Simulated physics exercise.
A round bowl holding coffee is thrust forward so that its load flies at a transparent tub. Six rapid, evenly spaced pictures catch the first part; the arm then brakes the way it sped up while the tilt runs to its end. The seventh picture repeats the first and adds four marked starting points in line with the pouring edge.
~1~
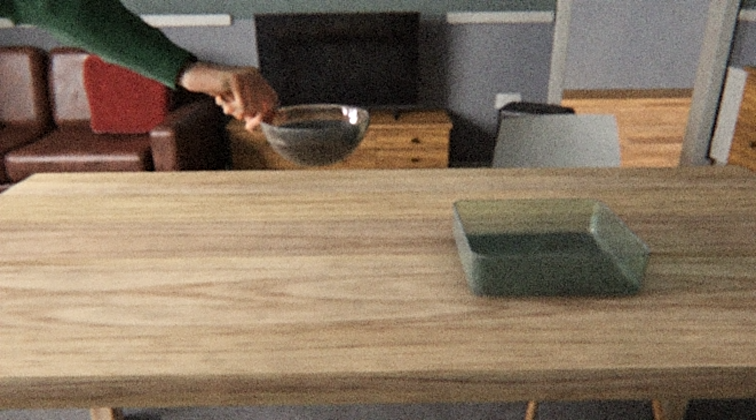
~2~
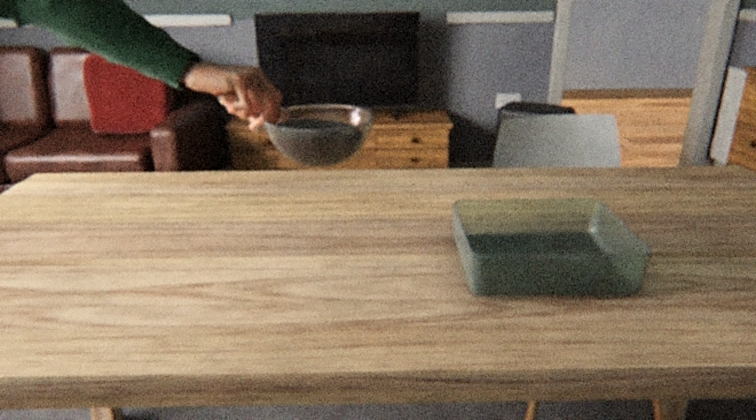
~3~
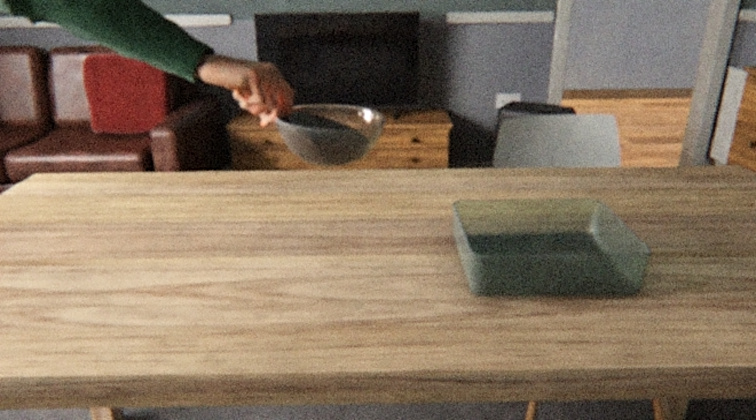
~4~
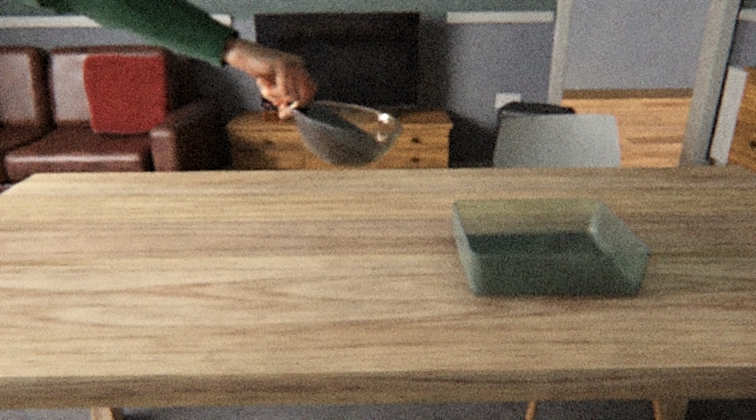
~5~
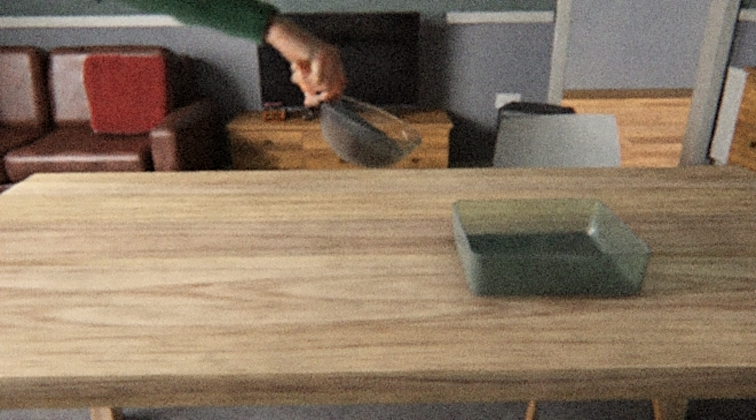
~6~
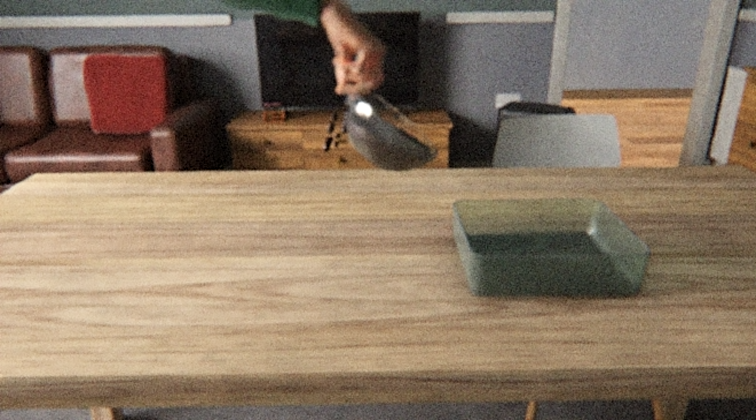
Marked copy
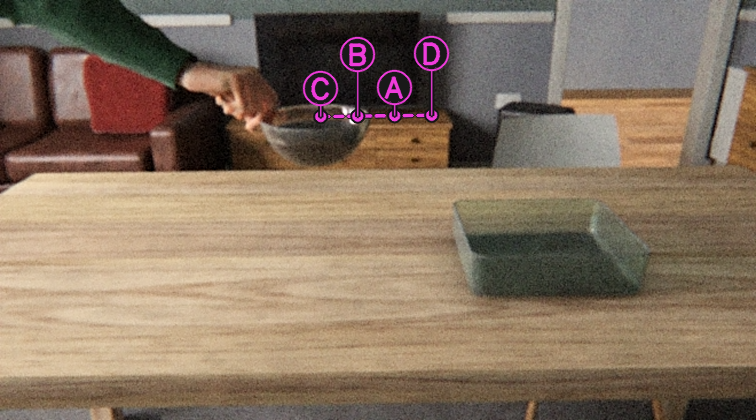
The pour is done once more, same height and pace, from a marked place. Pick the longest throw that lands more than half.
That is place C.
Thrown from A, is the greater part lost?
No.
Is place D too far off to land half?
No, that is safe.
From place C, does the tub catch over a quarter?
Yes, it does.
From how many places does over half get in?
All of them.
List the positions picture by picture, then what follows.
Upright, lip at (368, 116); tub from (469, 292) to (639, 290); nothing has left yet.
Upright, lip at (372, 116); nothing has left yet.
Tipped about 3°, lip at (384, 118); nothing has left yet.
Tipped about 11°, lip at (401, 126); coffee is over the rim, down to (291, 110).
Tipped about 24°, lip at (420, 137); coffee is over the rim, down to (308, 118).
Tipped about 39°, lip at (437, 151); coffee is over the rim, down to (326, 148).
On the marked copy, A at (394, 115); B at (357, 116); C at (320, 116); D at (431, 115).
If A is chosen, about 63 % lands in the tub, 8 % falls short and 30 % goes beside or beyond.
If B is chosen, about 66 % lands in the tub, 6 % falls short and 28 % goes beside or beyond.
If C is chosen, about 64 % lands in the tub, 18 % falls short and 18 % goes beside or beyond.
If D is chosen, about 79 % lands in the tub, 12 % falls short and 9 % goes beside or beyond.
